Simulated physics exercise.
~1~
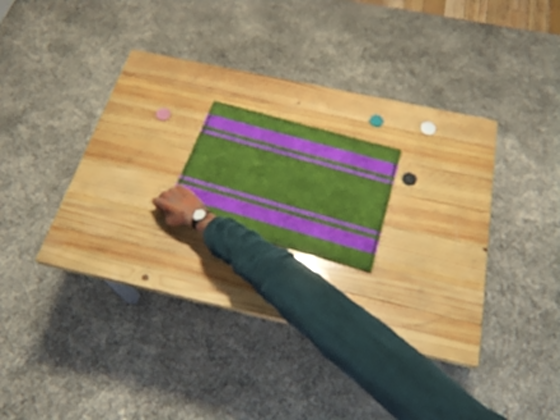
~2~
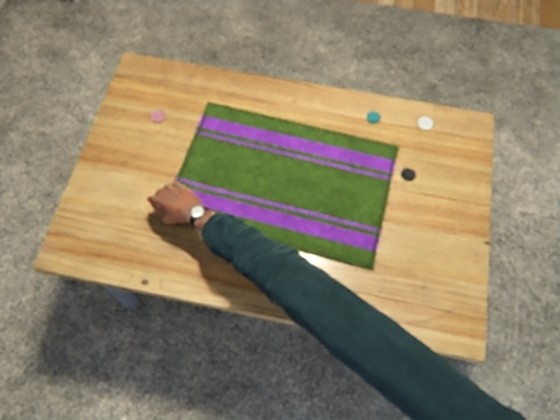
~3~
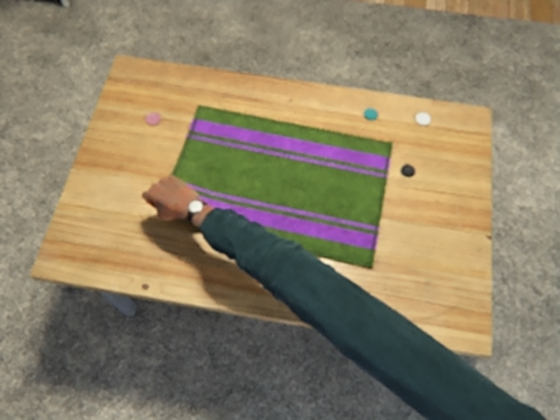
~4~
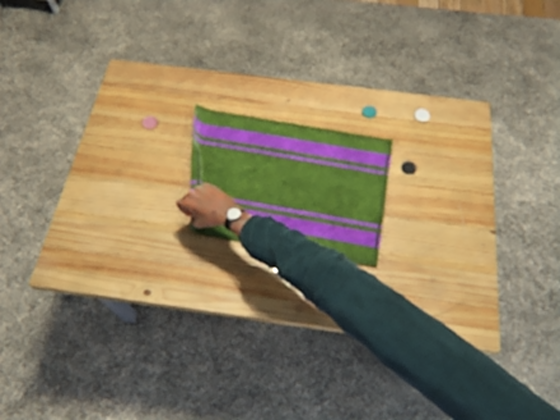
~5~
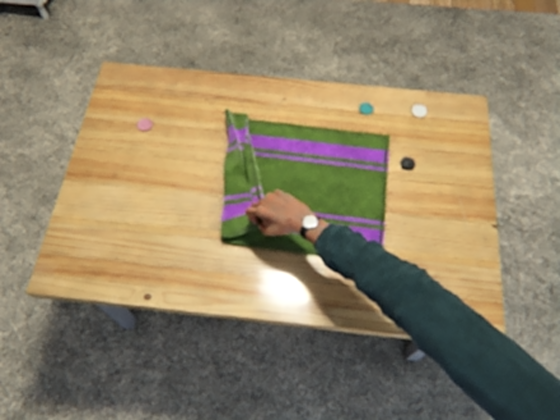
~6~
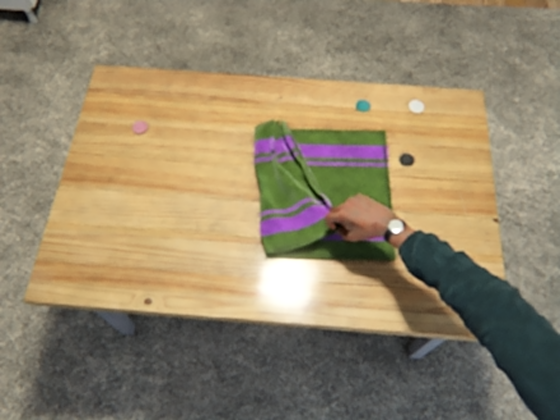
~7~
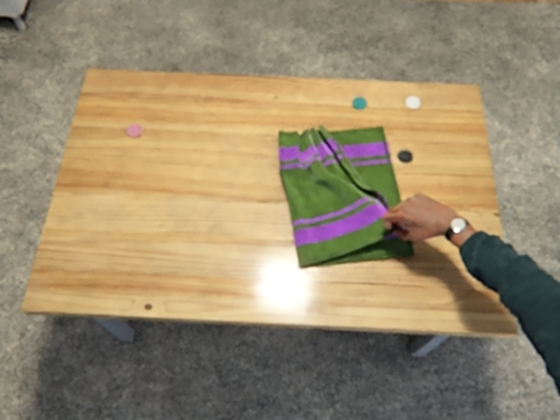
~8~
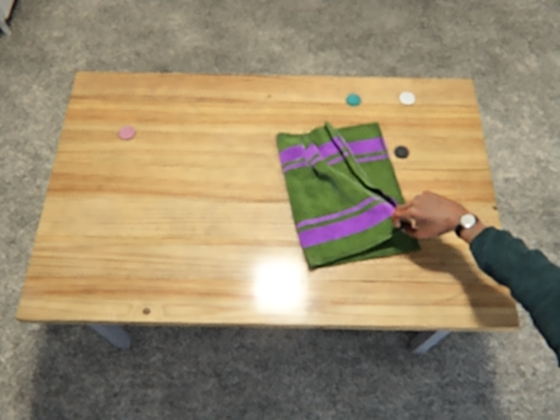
Green and purple striped hand towel being folded rightward across itself by a hand on a wooden table, four small discs staying uncovered.
